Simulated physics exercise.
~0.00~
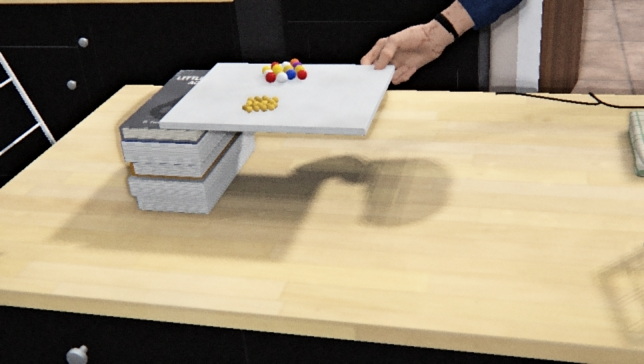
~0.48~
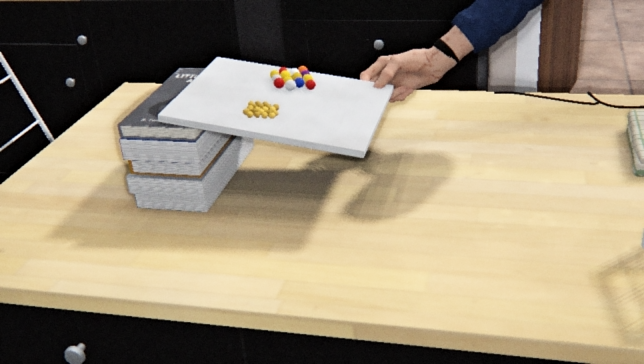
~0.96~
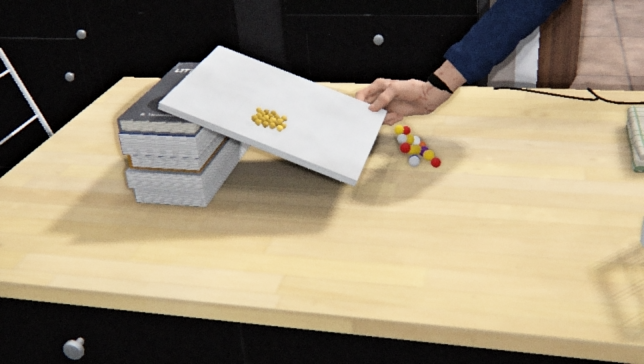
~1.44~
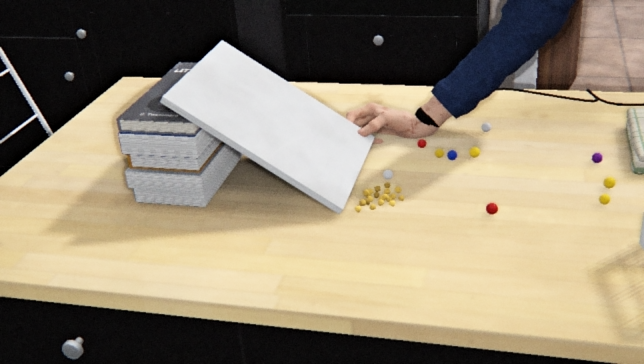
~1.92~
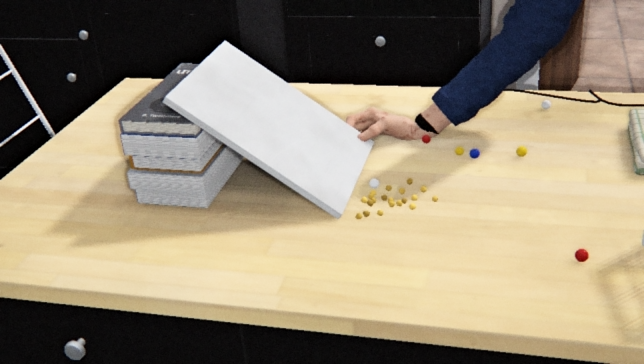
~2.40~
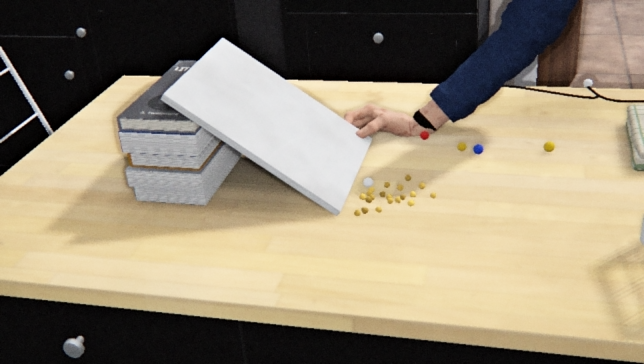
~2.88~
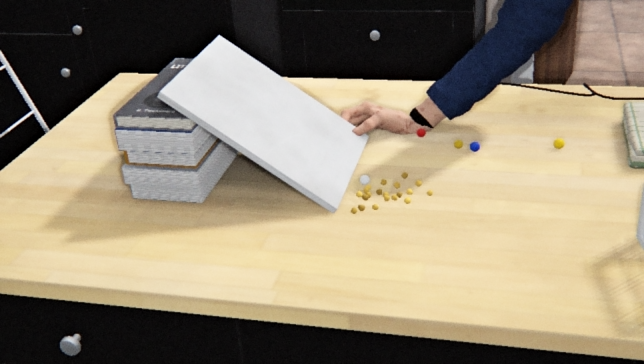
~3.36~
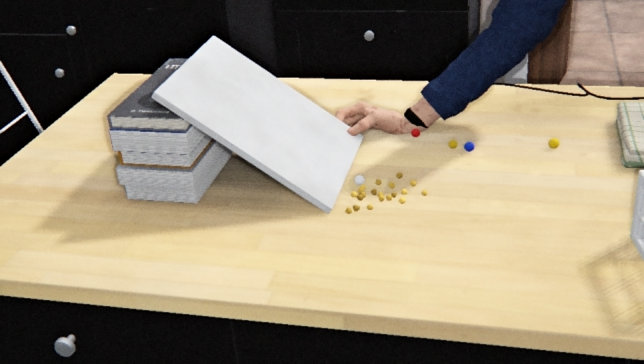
On a wooden counter, a hand lowering a white board's end from books, colourful balls rolling far, yellow bits settling close by.
